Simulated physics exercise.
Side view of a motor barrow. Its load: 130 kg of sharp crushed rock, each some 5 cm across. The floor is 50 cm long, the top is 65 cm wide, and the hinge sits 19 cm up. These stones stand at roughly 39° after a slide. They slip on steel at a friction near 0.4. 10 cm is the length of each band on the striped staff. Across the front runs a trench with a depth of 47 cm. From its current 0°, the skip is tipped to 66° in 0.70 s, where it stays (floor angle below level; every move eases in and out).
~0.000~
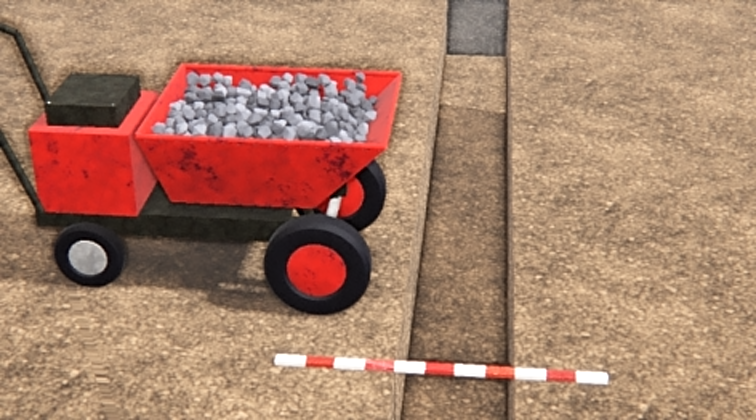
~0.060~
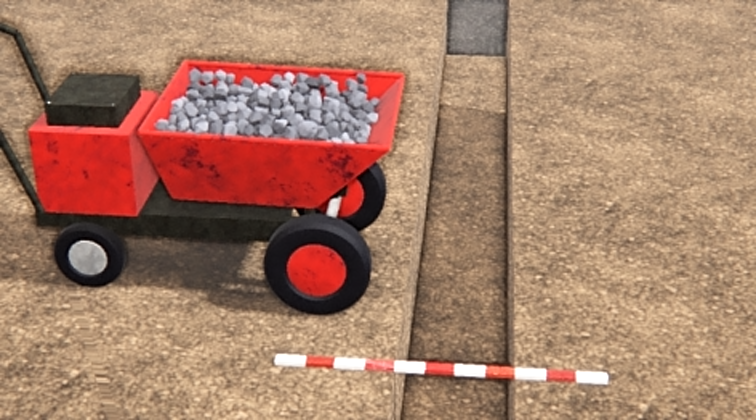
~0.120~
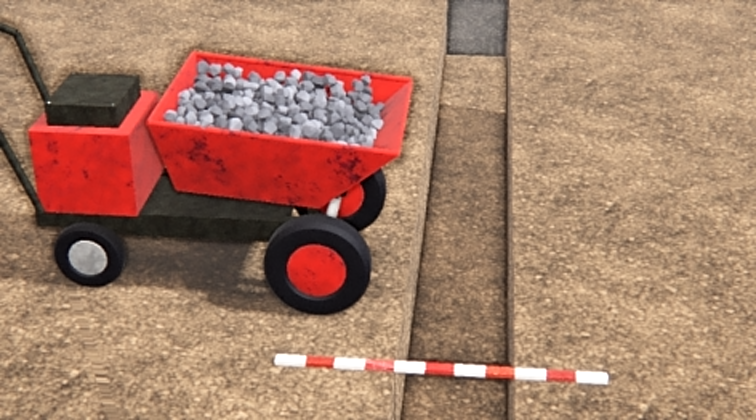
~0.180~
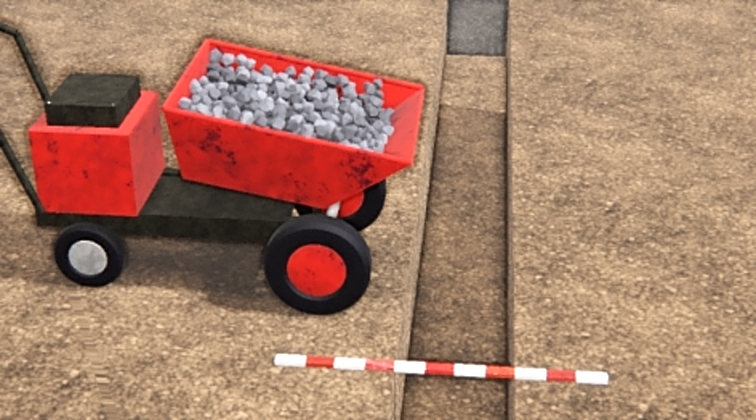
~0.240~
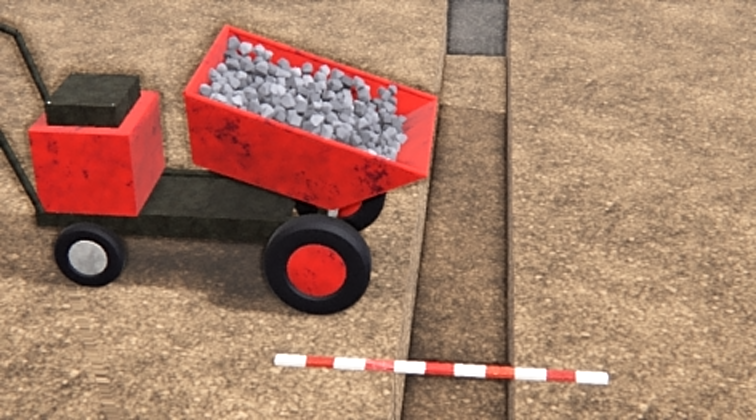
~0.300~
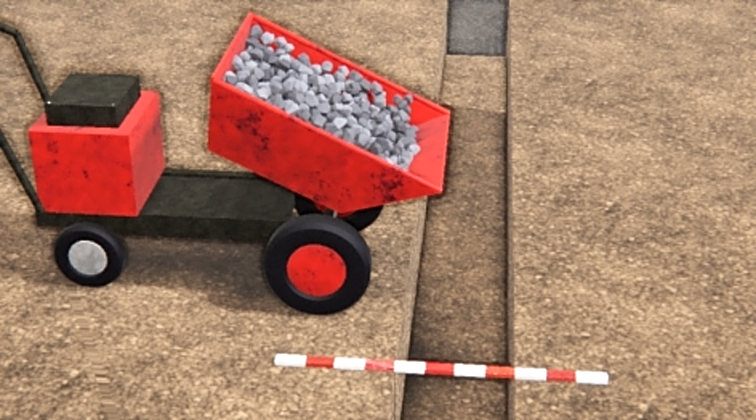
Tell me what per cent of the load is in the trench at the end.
Some 54 per cent.
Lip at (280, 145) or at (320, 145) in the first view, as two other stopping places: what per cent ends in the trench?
Result: Close to 85 then close to 90 per cent.
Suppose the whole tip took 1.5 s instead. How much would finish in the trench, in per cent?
With that change, it comes to around 65 per cent.
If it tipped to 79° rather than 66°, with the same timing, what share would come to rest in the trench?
In that case some 60 per cent.
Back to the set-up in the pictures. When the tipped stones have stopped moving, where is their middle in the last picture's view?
Look at roughly (503, 347).
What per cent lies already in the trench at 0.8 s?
At that moment: Approx. 10 %.
After 0.5 s the floor is at 55°; 100 % in the skip; the foremost stones are at (459, 193).
After 0.8 s the floor is at 66°; 79 % in the skip, 11 % in the trench, 10 % past the trench; the foremost stones are at (554, 272).
After 1.1 s the floor is at 66°; 35 % in the skip, 25 % in the trench, 41 % past the trench; the foremost stones are at (703, 274).
After 3.1 s the floor is at 66°; 6 % in the skip, 54 % in the trench, 40 % past the trench; the foremost stones are past the picture's edge.
